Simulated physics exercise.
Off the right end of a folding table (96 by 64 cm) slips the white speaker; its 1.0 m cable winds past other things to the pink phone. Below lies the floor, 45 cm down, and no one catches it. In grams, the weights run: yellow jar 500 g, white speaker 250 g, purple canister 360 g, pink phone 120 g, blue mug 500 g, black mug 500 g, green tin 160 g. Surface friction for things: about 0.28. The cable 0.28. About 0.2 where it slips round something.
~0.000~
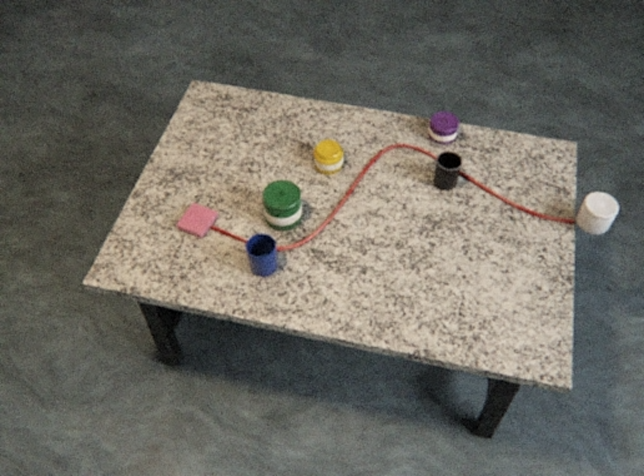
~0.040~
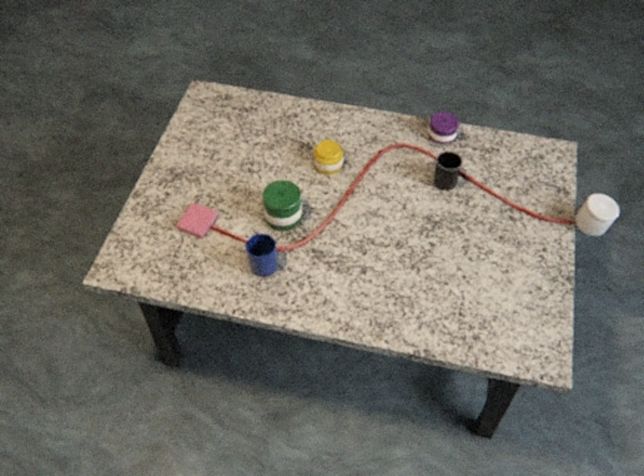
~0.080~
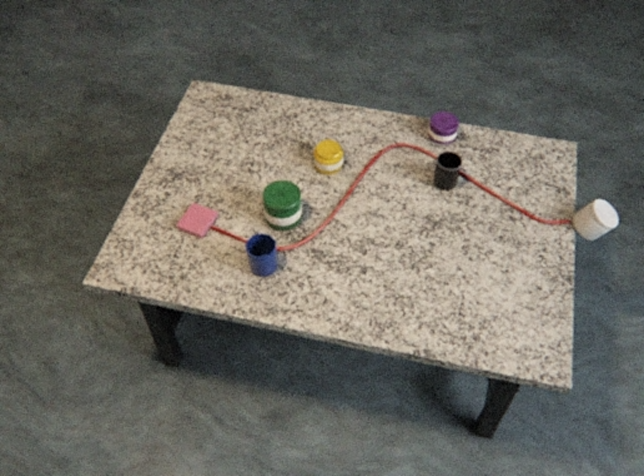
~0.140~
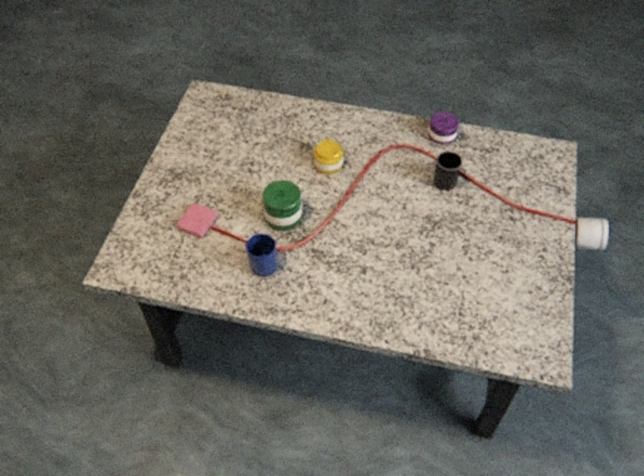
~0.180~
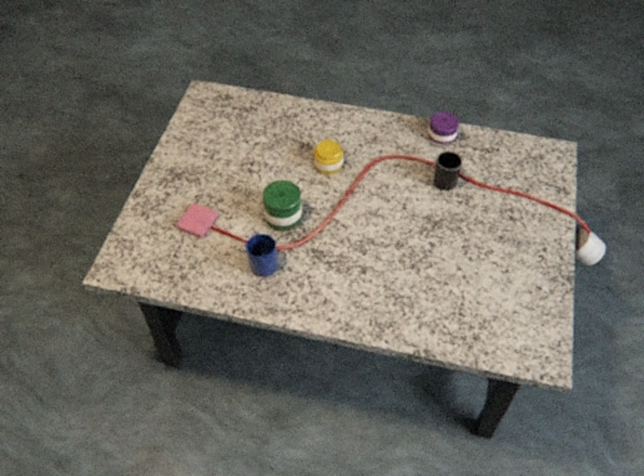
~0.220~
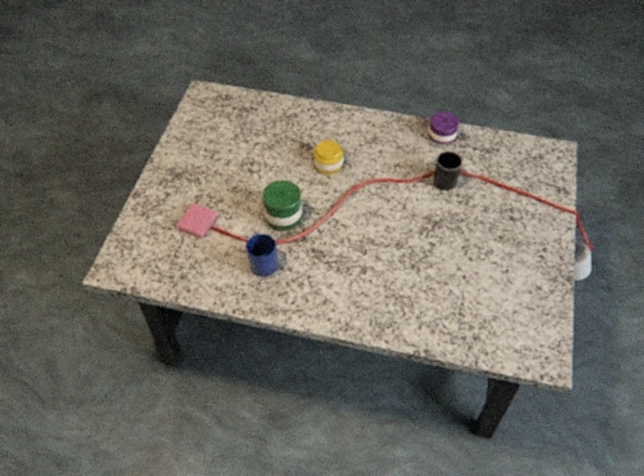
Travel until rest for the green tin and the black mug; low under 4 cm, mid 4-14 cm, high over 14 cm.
Green tin: Mid, black mug: Low.
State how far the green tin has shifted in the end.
Net shift for the green tin is around 6 cm.
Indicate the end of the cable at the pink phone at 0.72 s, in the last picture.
You'll find it near pixel (404, 214).
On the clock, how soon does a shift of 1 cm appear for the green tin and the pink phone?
Green tin 0.30 s; pink phone 0.28 s, roughly.
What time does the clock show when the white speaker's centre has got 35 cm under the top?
Near 0.44 seconds.
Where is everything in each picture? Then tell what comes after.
Green tin (282, 194); black mug (450, 160); cable runs through (529, 211) (378, 156) (332, 216), in the first picture.
White speaker (602, 206); cable runs through (527, 212) (378, 156), in the second picture.
White speaker (595, 220); cable runs through (526, 213) (378, 156), in the third picture.
White speaker (590, 234); cable runs through (530, 210) (378, 156), in the fourth picture.
White speaker (584, 246); cable runs through (554, 206) (383, 158), in the fifth picture.
Green tin (282, 194); black mug (450, 160); cable runs through (577, 218) (498, 184) (411, 181) (334, 209), in the sixth picture.
After 0.5 s, the cable's tail end at (309, 218); green tin 6 cm off its start, black mug 2 cm off its start, pink phone 21 cm off its start.
After 0.7 s, the cable's tail end at (404, 214); green tin 6 cm off its start, black mug 2 cm off its start, pink phone 42 cm off its start.
After 1.0 s, the cable's tail end at (419, 213); green tin 6 cm off its start at (281, 171), black mug 2 cm off its start at (452, 165), pink phone 45 cm off its start at (410, 219).
After 1.2 s, the cable's tail end at (419, 213); green tin 6 cm off its start, black mug 2 cm off its start, pink phone 45 cm off its start.
After 2.4 s, the cable's tail end at (419, 213); green tin 6 cm off its start at (281, 171), black mug 2 cm off its start at (452, 165), pink phone 45 cm off its start at (411, 219), white speaker over the edge.
